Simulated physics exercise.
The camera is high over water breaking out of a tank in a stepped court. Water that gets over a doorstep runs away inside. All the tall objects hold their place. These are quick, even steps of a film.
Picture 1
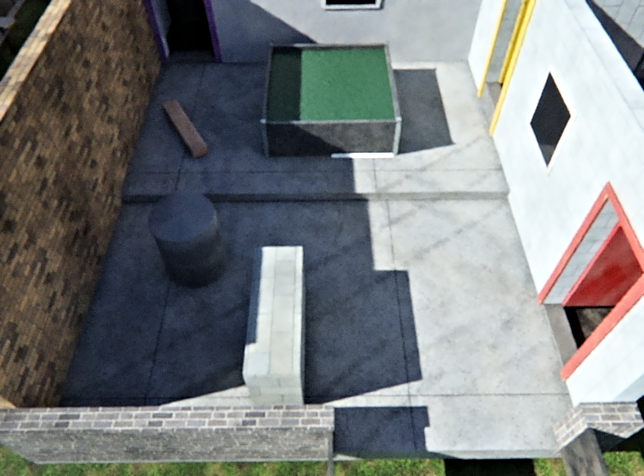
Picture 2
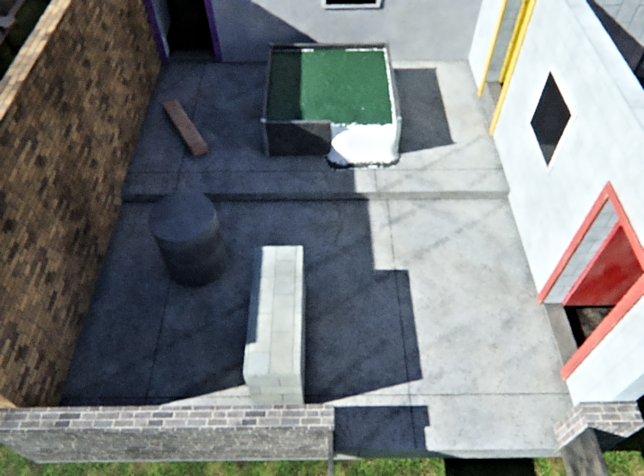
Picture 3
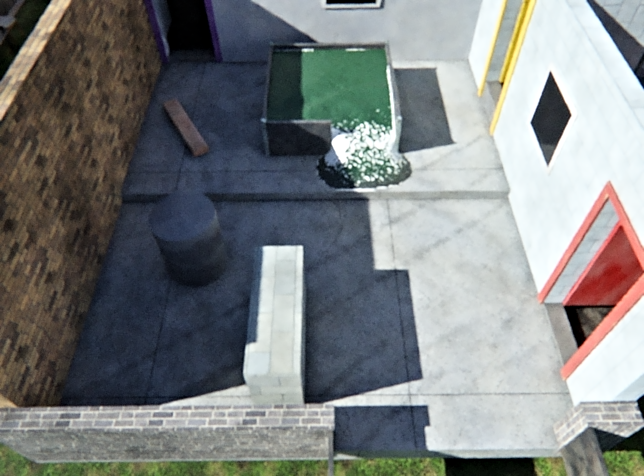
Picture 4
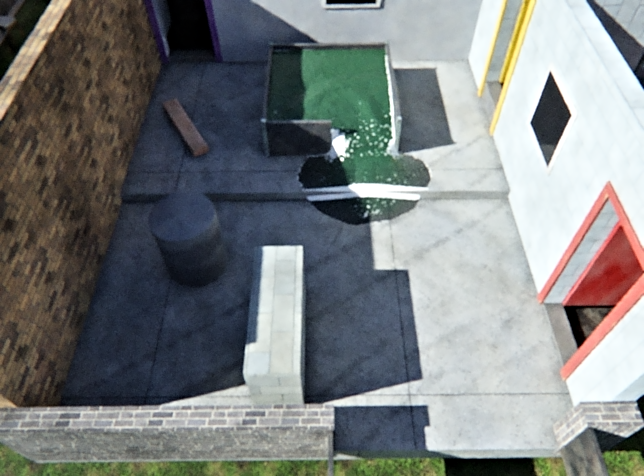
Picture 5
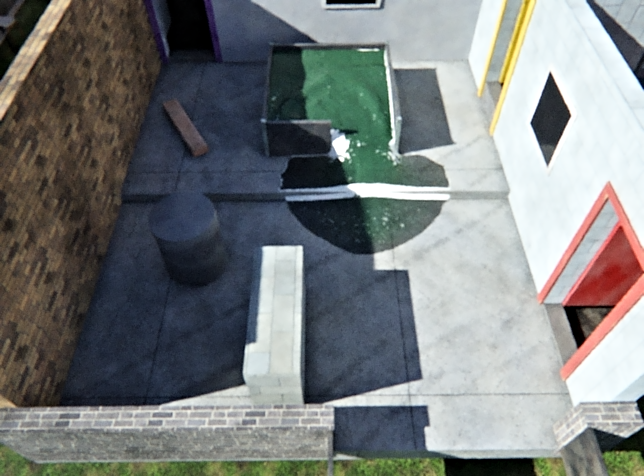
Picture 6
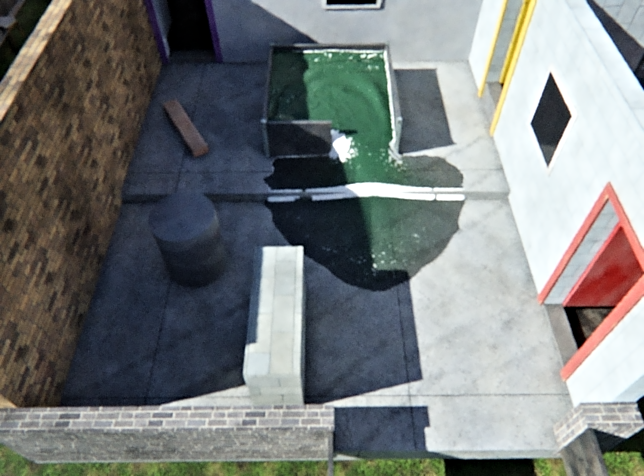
Green water pours out through a gap in the front of an open tank in a walled court, froths white, then runs over a low step and spreads across the lower paving in a widening, rounded dark pool.
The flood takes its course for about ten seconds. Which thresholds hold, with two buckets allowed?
In the end: The yellow door stays under that; the red door takes more than that; the purple door stays under that.
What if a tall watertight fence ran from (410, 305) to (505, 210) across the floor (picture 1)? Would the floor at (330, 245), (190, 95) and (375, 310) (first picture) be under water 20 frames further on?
In that order: Wet, dry, under water.
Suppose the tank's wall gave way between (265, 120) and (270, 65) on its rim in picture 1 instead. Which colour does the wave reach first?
It is the purple-painted one.
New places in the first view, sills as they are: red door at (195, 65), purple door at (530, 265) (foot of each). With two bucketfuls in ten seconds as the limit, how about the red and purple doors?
Then: Red door takes less, purple door keeps below it.
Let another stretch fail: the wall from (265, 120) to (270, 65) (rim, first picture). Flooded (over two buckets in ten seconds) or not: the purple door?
Then: Purple is over.
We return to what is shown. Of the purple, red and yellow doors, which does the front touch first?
I say the red-painted one.
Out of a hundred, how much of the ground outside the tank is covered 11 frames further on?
I make it 40 per cent.
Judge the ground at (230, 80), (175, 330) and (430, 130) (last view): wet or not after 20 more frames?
In that order: Free of water, covered, clear.
A moment on, water covers 30 % of the floor; the yellow door not reached, the red door not reached, the purple door not reached.
Next, water covers 40 % of the floor; the yellow door not reached, the red door under two buckets in, the purple door not reached.
Then, water covers 50 % of the floor; the yellow door not reached, the red door over two buckets in, the purple door not reached.
Later, water covers 55 % of the floor; the yellow door not reached, the red door over two buckets in, the purple door not reached.
In the end, water covers 60 % of the floor; the yellow door not reached, the red door over two buckets in, the purple door not reached.
